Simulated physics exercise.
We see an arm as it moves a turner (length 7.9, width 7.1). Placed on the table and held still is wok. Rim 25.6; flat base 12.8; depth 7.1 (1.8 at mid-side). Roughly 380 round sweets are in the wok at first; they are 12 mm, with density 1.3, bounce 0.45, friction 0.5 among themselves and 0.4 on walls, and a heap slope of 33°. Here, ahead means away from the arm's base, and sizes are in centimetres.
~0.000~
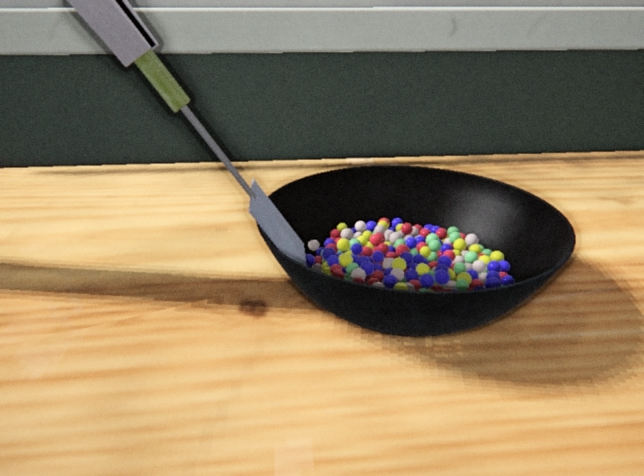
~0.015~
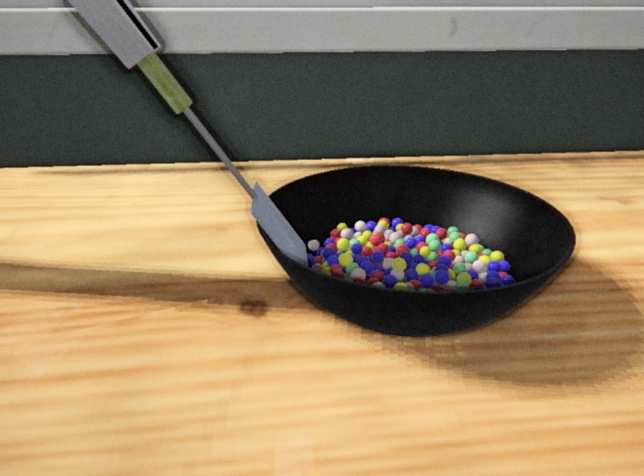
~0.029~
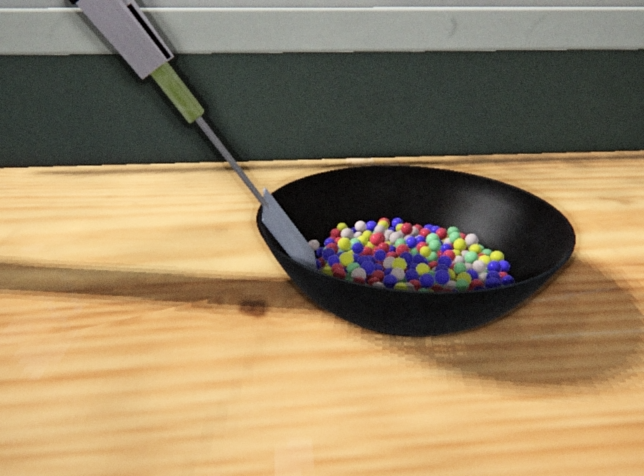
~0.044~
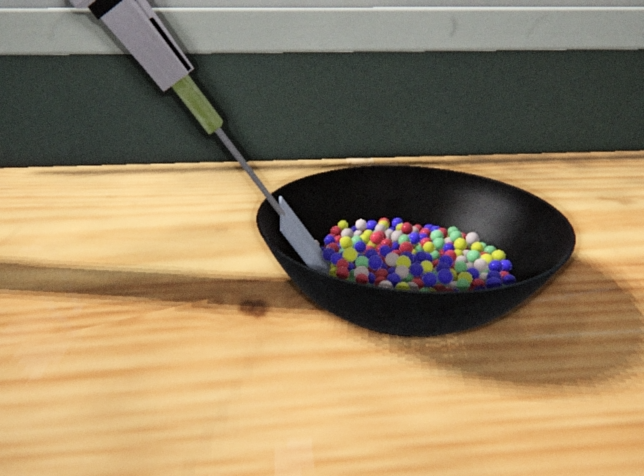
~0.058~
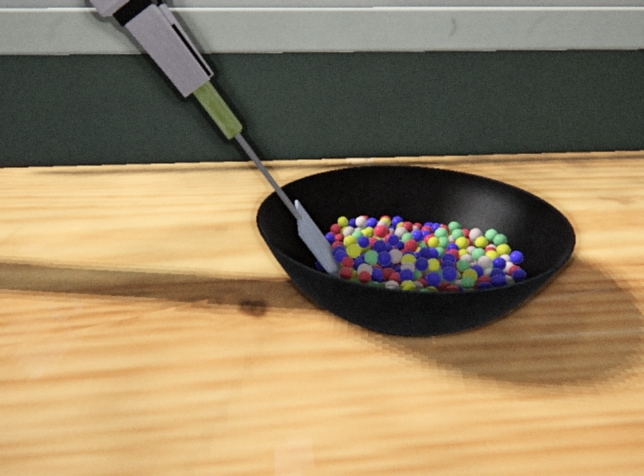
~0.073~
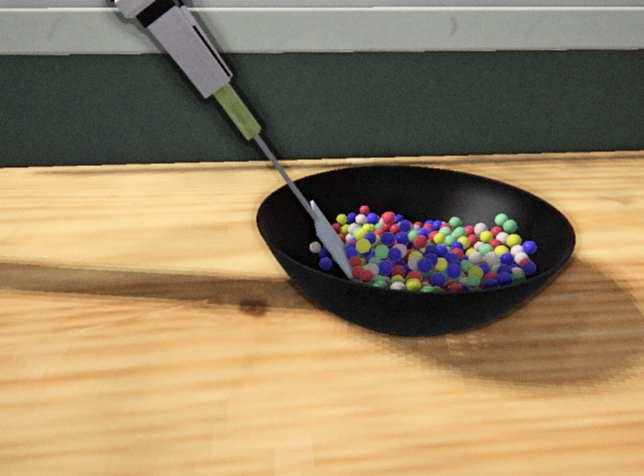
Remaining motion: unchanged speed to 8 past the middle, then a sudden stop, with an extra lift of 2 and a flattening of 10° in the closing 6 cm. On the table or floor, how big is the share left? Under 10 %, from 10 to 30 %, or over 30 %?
From 10 to 30 %.
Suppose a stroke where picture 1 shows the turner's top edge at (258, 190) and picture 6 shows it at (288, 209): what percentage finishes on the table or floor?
Some 0 percent ends up on the table or floor.
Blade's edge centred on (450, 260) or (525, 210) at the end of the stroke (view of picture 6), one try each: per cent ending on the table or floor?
The two tries give near 0 and near 35 in a hundred.
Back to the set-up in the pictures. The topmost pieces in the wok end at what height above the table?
Close to 6.5 centimetres high.
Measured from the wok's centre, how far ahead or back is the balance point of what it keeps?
It sits some 3.5 centimetres ahead of centre.
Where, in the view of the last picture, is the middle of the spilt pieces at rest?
(612, 260).
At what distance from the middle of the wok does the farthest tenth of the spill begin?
40 cm.
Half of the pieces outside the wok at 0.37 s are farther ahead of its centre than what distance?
It sits close to 16 cm ahead of the middle.
By 0.11 s, sloping 57°, highest piece 8 above the table; 376 in the wok.
By 0.15 s, sloping 54°, highest piece 10 above the table; 375 in the wok, 1 on the blade or in flight.
By 0.37 s, sloping 47°, highest piece 11 above the table; 307 in the wok, 16 on the table or floor, 53 on the blade or in flight.
By 1.42 s, sloping 47°, highest piece 6 above the table; 306 in the wok, 70 on the table or floor.
Final count, 306 in the wok, 70 on the table or floor. That is 19 % on the table or floor.
